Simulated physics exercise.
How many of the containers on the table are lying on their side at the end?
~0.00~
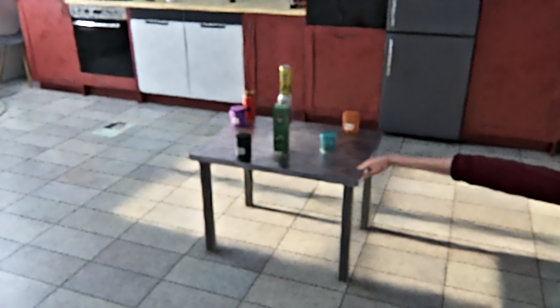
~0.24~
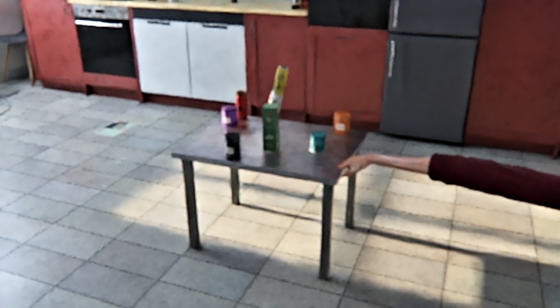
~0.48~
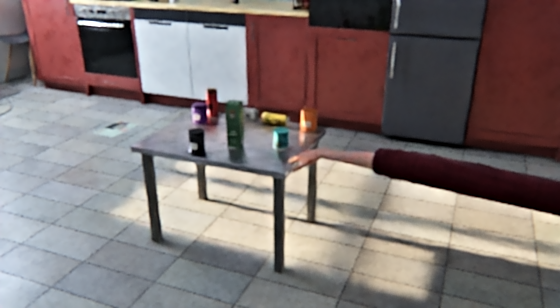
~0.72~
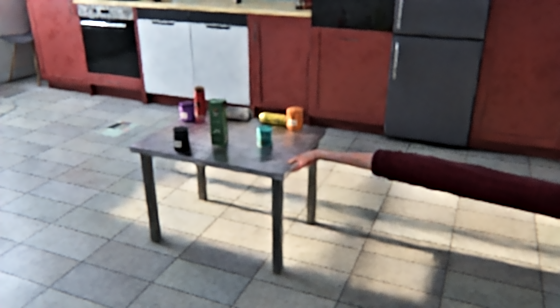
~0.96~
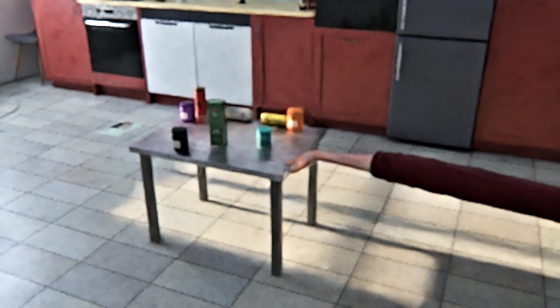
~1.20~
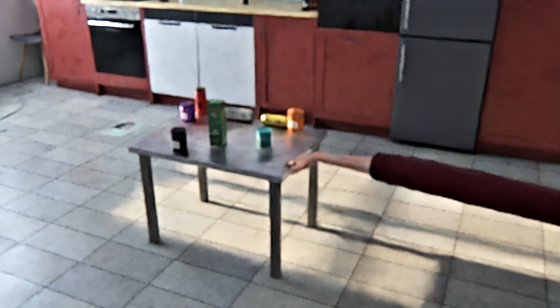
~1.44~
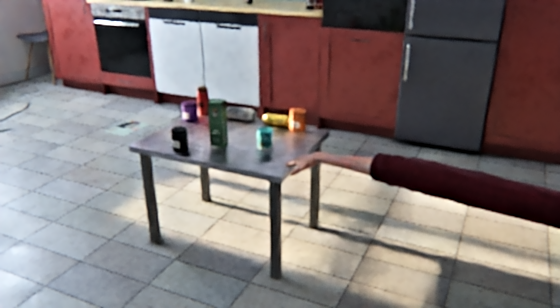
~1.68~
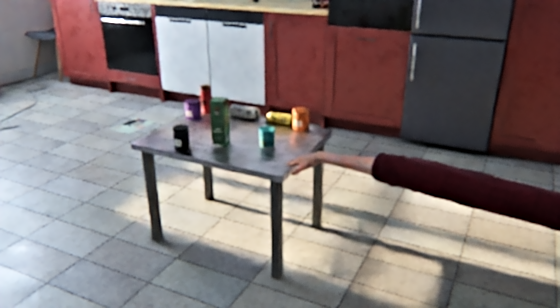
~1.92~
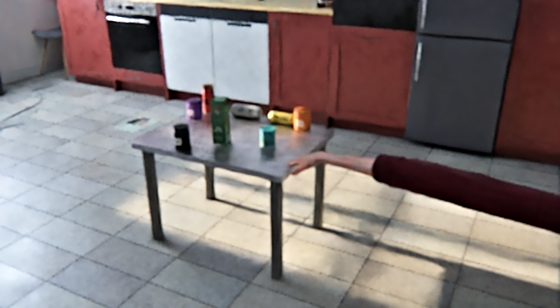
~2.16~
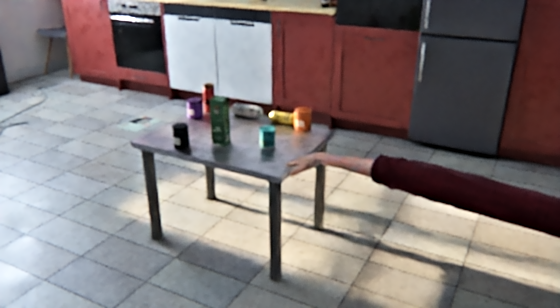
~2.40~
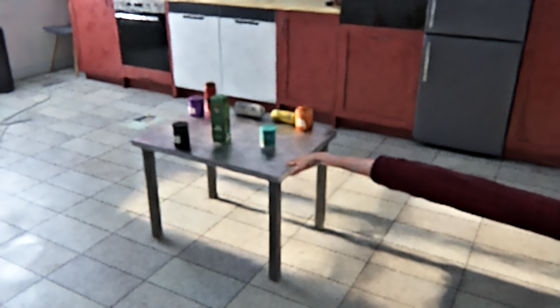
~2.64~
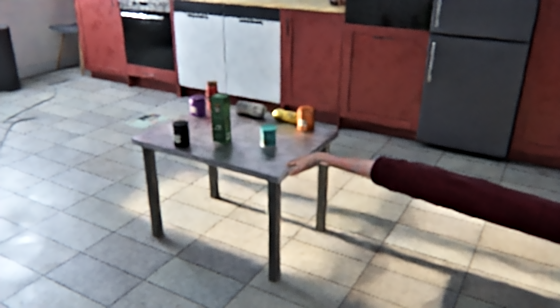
Two of them are lying on their side at the end, the yellow can and the white can.
